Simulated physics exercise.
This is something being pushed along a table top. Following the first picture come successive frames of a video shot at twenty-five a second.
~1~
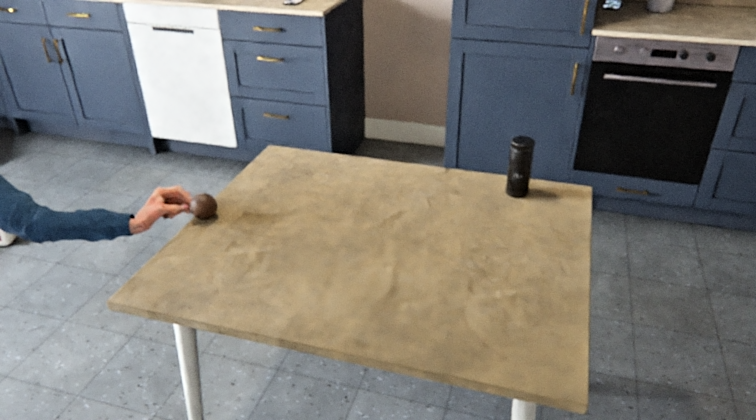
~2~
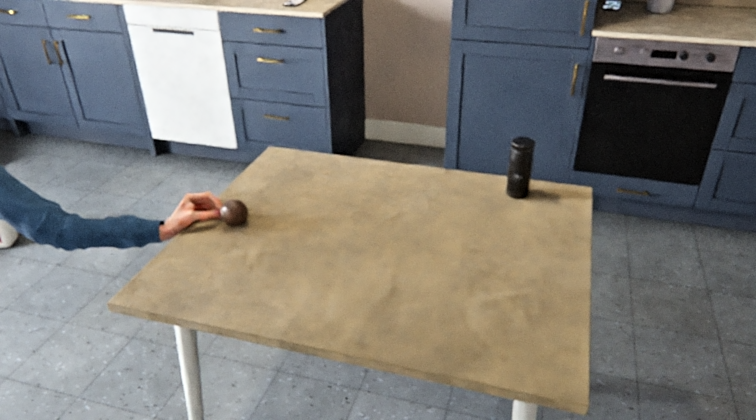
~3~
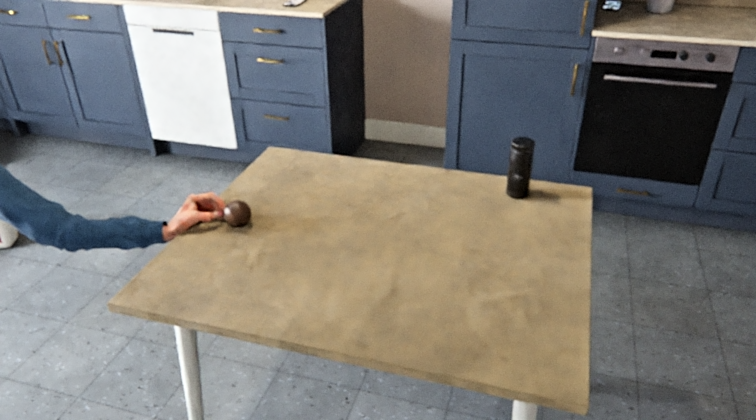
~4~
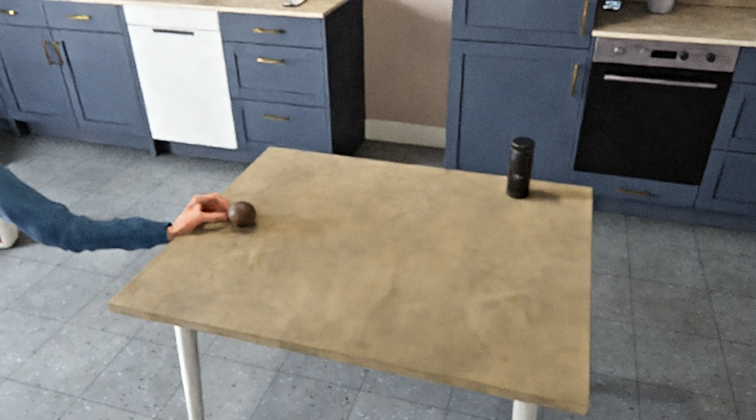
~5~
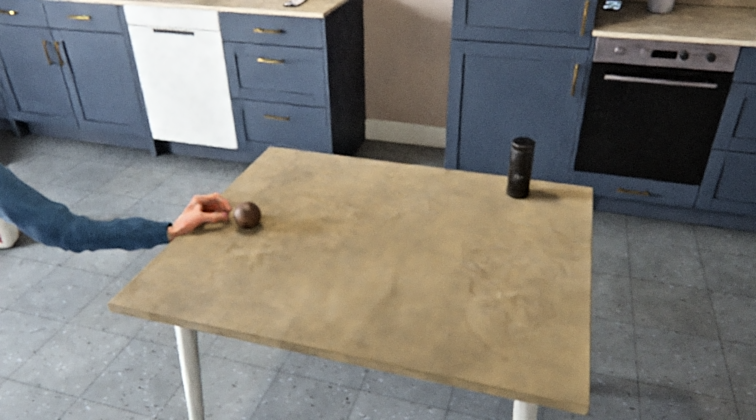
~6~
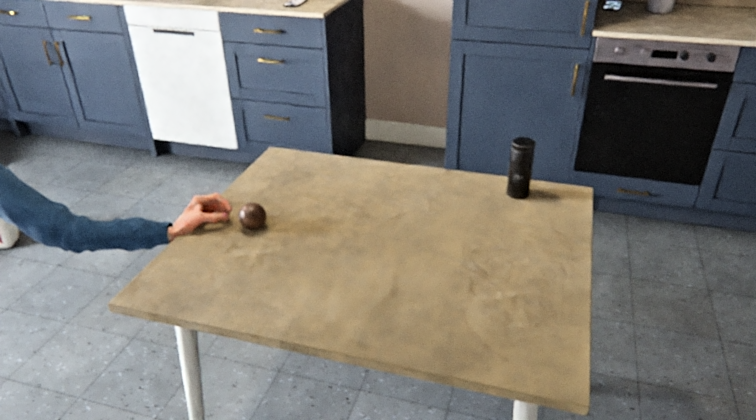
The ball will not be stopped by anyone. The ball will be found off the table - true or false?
False, it remains on the table.
Then, 0.10 s on from there, brown ball shifted about its own width near (263, 218).
Then, 0.30 s on from there, brown ball shifted about its own width near (277, 220).
In the end, moved from the start, brown ball. At the end, from the last picture's camera, brown ball near (282, 221).
